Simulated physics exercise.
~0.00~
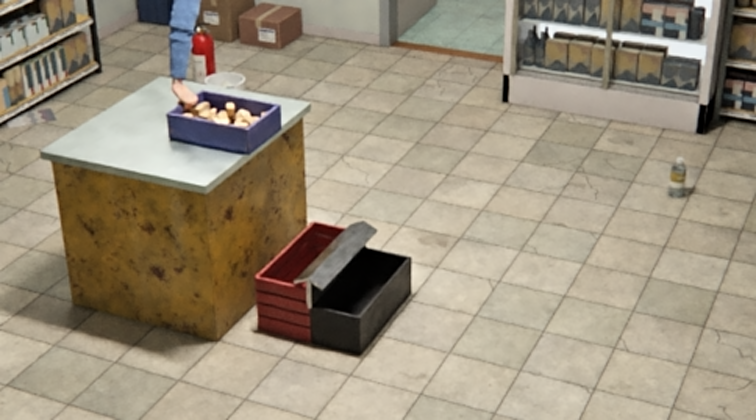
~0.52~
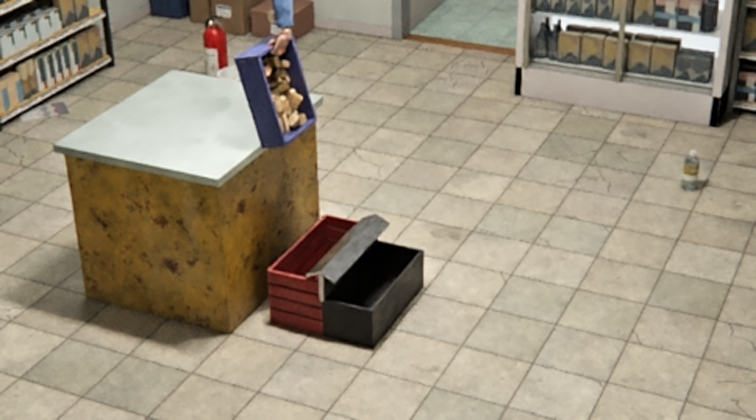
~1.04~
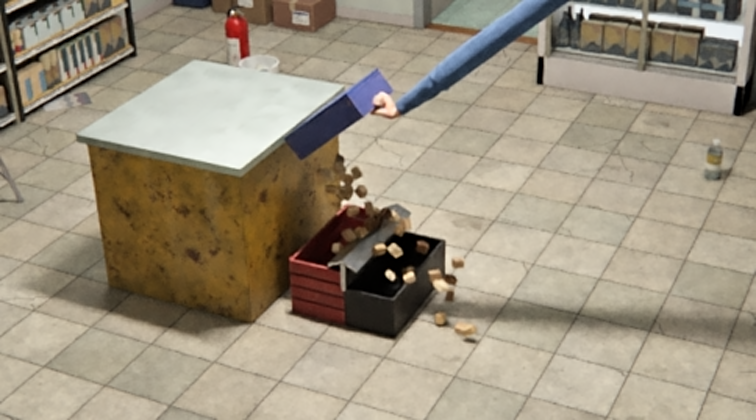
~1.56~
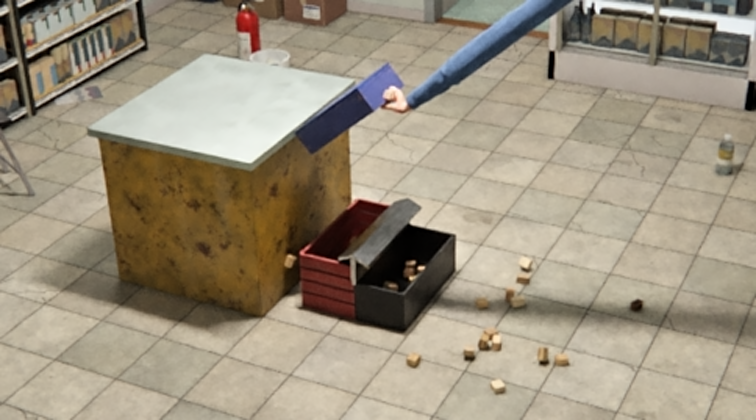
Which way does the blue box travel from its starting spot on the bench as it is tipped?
It moves to the right, ending up tipped over at the right-hand edge of the bench.
